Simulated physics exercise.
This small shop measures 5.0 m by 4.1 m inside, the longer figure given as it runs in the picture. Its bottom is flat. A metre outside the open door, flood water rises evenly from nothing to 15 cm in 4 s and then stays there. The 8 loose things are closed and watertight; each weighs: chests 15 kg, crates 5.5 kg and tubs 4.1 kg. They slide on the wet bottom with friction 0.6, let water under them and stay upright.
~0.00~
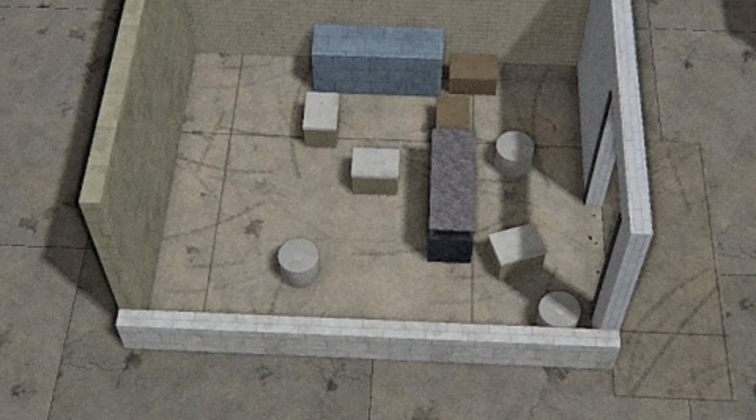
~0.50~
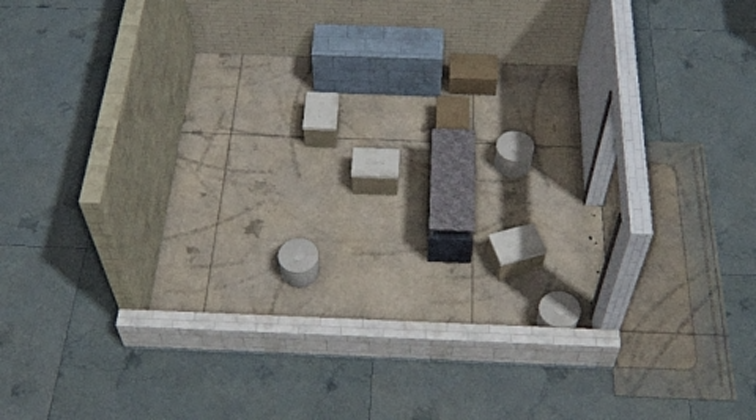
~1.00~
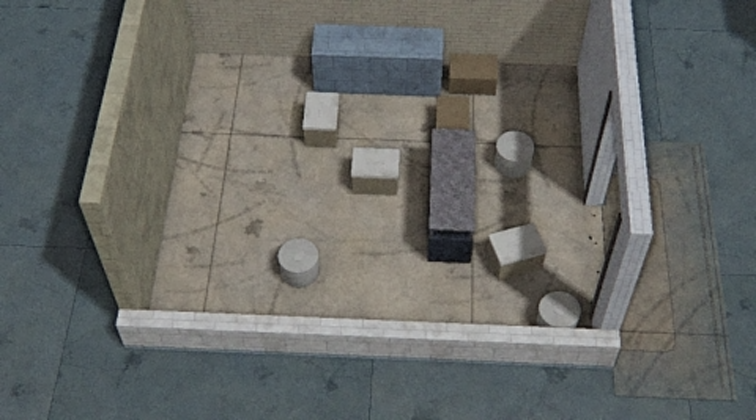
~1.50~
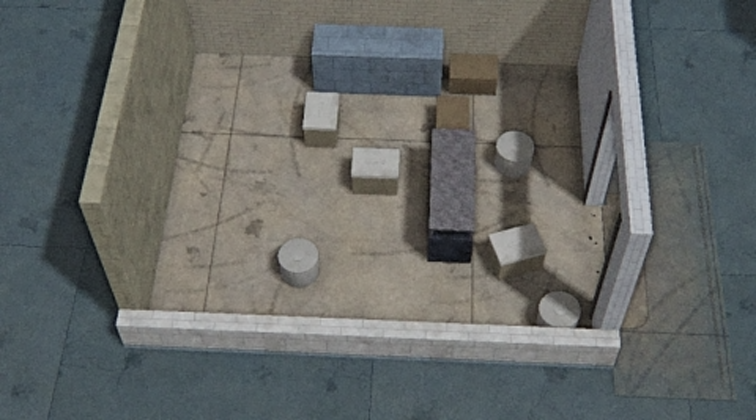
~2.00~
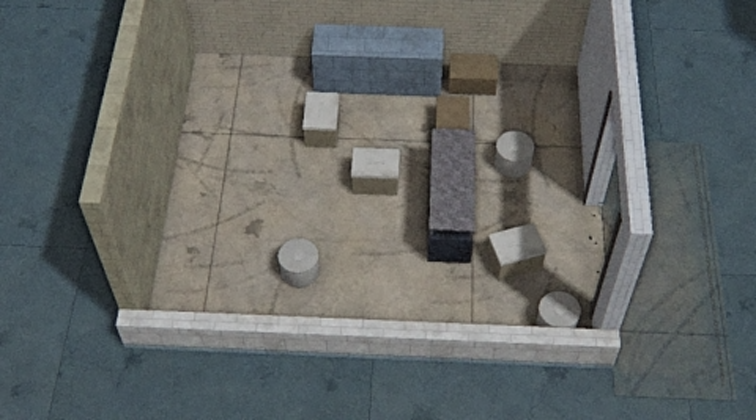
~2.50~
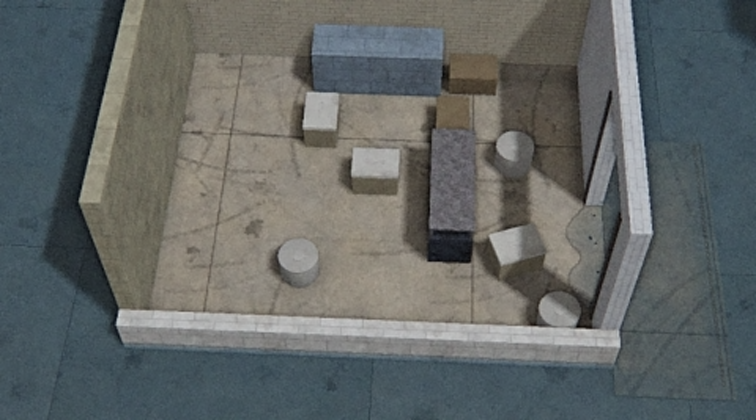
A small walled shop stood with its blocks and tubs unmoved while the ground outside turned from brown to bluish as water covered it, and then a small wet patch crept in at the right-hand doorway.
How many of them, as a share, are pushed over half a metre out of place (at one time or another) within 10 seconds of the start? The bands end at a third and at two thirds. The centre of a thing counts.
It is one to two thirds.
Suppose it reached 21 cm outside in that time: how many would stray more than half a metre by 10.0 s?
Then 5.
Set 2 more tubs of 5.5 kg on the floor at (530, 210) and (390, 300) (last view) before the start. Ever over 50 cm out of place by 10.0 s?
In that order: More, past it.
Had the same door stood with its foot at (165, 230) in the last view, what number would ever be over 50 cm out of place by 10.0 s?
Then 2.
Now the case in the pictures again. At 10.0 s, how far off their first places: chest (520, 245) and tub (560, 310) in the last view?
In turn: 200 cm, 20 cm.
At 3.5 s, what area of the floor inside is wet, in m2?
About 1.0 m2.
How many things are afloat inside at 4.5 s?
0 of them.
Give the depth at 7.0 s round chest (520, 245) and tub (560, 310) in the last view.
Roughly 8 and 5 cm.
After 3.5 s 0 of 8 are over 50 cm from their spots; 0 afloat.
After 4.5 s 0 of 8 are over 50 cm from their spots; 0 afloat.
After 7.0 s 1 of 8 are over 50 cm from their spots; 2 afloat.
After 10.0 s 3 of 8 are over 50 cm from their spots, and 3 have been at some point; 4 afloat.
